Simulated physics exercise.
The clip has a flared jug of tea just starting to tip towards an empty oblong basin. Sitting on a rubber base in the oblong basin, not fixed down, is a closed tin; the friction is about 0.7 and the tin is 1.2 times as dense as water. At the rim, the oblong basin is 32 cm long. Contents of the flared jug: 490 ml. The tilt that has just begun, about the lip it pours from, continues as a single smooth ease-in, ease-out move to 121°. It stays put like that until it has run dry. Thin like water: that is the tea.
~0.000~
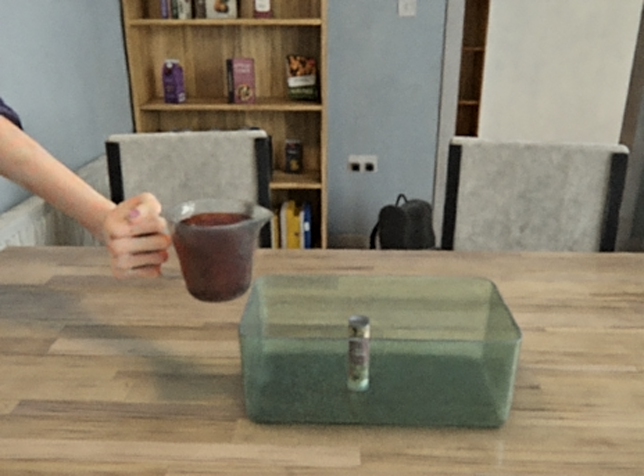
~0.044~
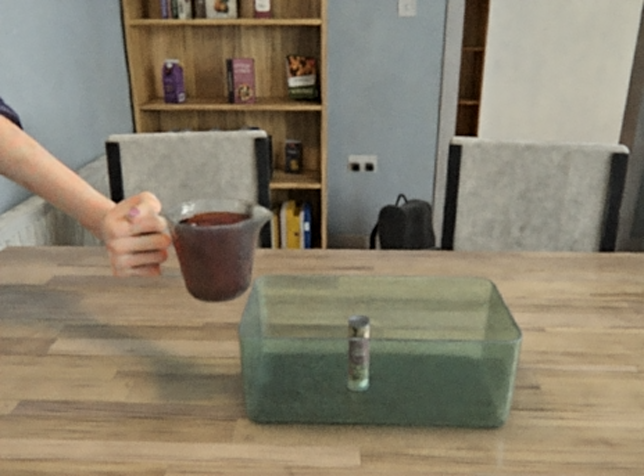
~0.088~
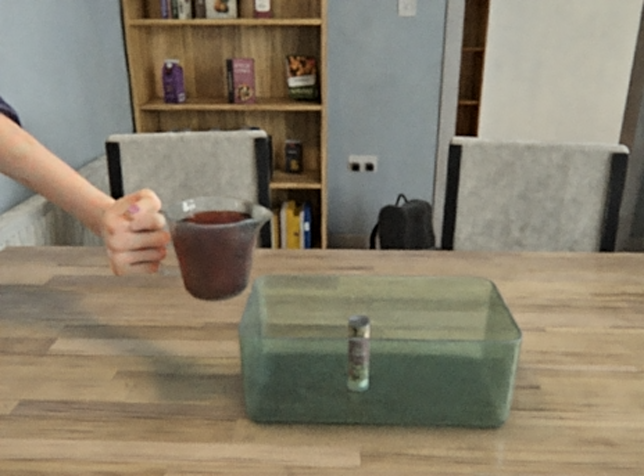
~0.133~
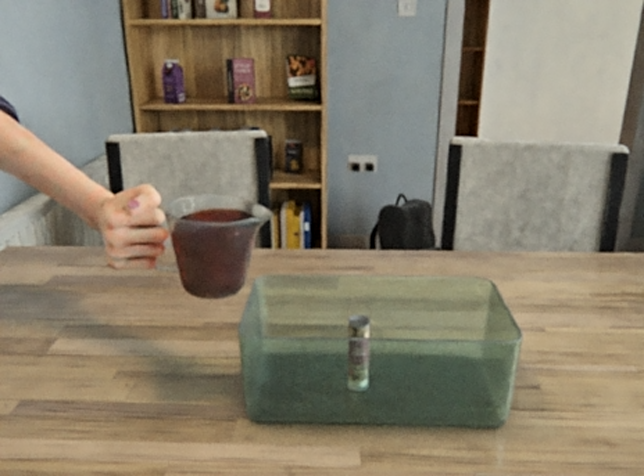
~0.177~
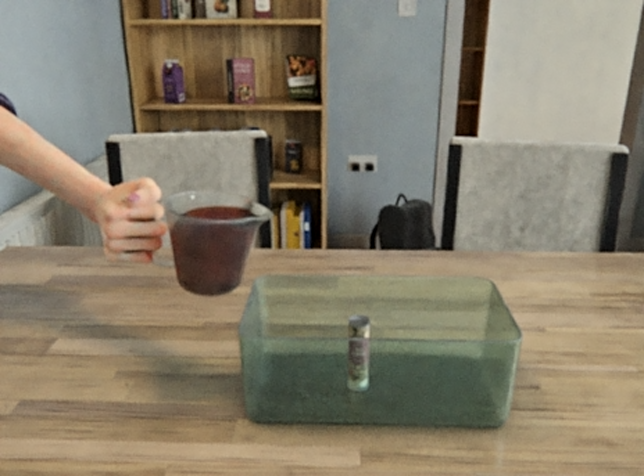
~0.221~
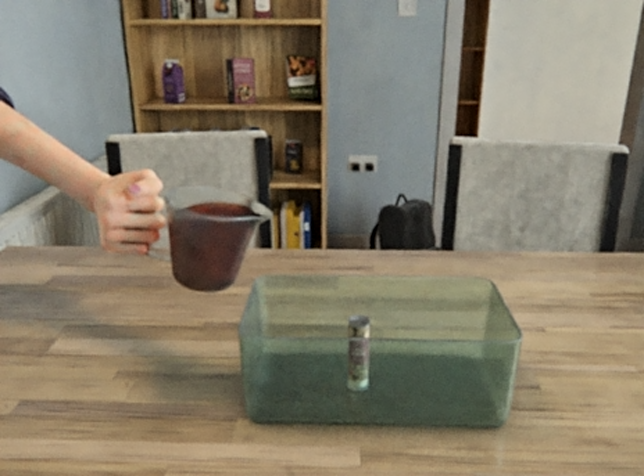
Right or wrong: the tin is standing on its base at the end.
Wrong, it is lying on its side.
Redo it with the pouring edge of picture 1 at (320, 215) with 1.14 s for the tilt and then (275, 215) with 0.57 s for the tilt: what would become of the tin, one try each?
First it stays on its base; then it tips over.
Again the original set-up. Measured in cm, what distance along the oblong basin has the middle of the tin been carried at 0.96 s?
Close to 7 cm.
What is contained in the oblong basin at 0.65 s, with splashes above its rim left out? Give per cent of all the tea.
At that time the basin holds about 8 per cent of the liquid.
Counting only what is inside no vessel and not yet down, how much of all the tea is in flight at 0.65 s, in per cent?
Roughly 24 percent.
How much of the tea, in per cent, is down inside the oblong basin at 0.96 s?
That comes to about 74 percent.
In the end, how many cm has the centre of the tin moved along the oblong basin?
Net tin displacement: Roughly 10.0 cm.
By 0.65 s the tilt is 73° and 67 per cent is still to pour; the tin stands where it began.
By 0.96 s the tilt is 114° and 5 per cent is still to pour; the tin lies on its side.
By 1.28 s the tilt is 121° and 0 per cent is still to pour; the tin lies on its side.
By 1.64 s the tilt is 121° and 0 per cent is still to pour; the tin lies on its side.
At rest the tin lies on its side.
